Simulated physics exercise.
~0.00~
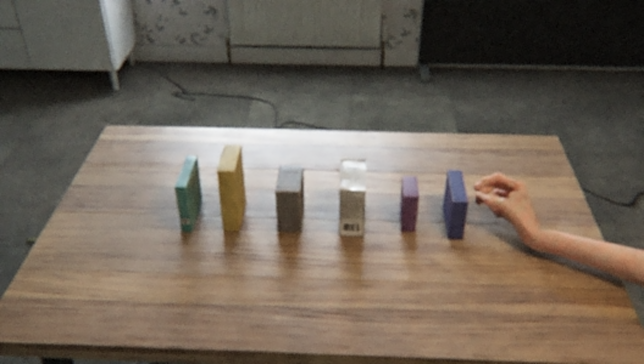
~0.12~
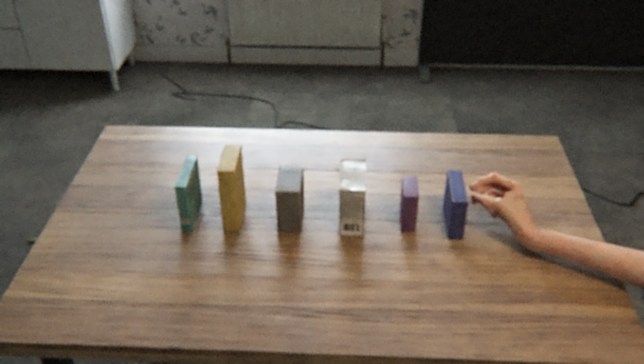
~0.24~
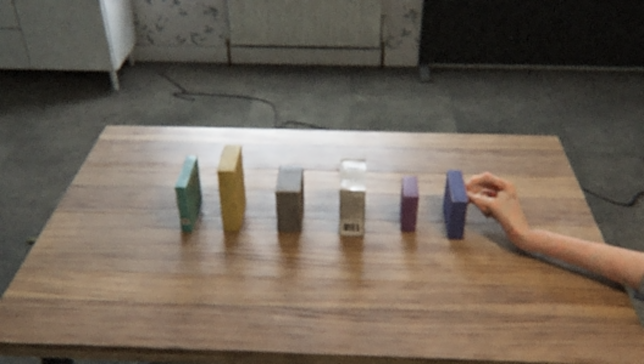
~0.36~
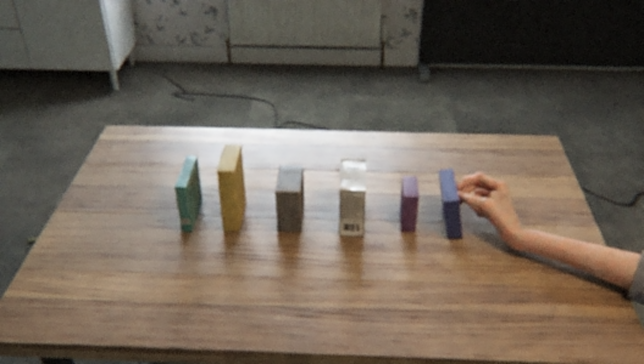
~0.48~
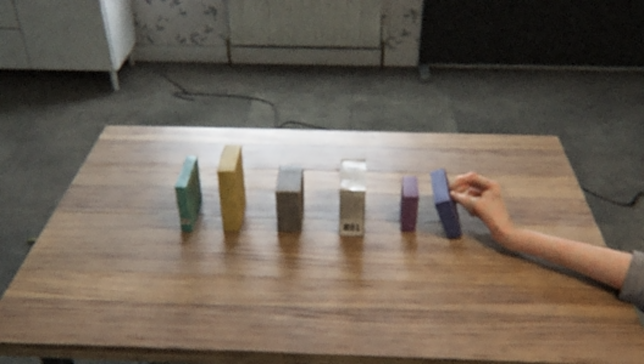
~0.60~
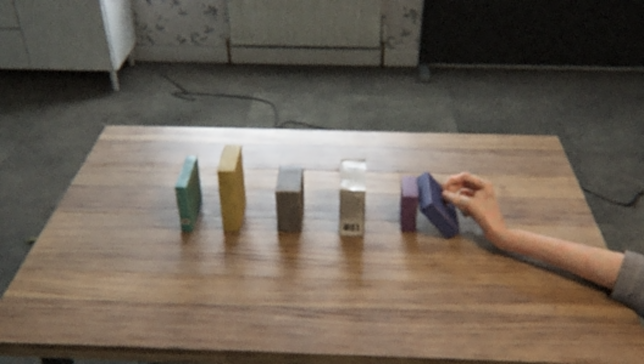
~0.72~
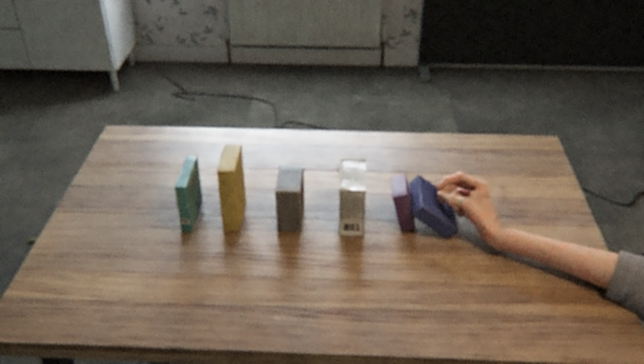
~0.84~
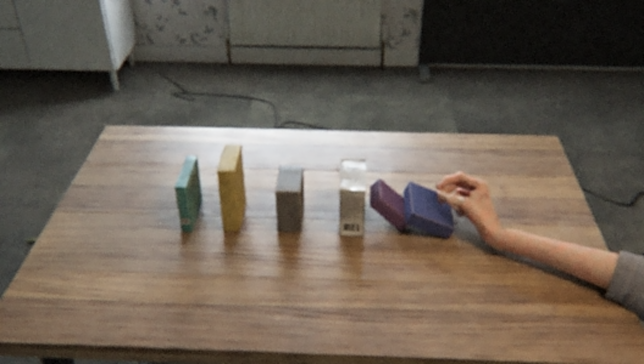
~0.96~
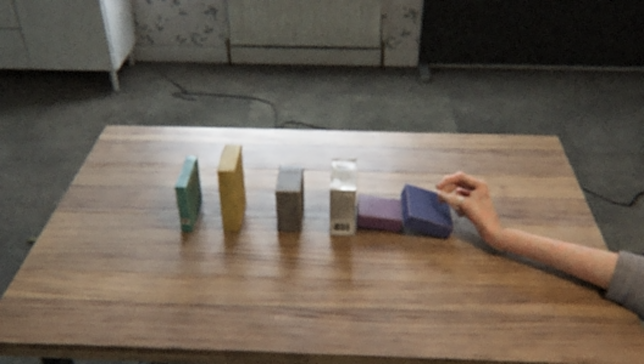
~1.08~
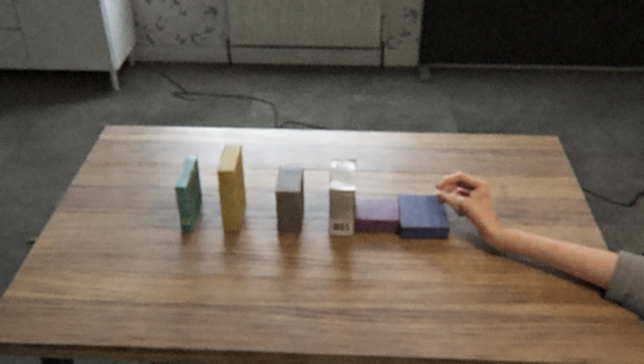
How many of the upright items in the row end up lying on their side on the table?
Two of them end up on their side, the blue block and the purple one next to it.
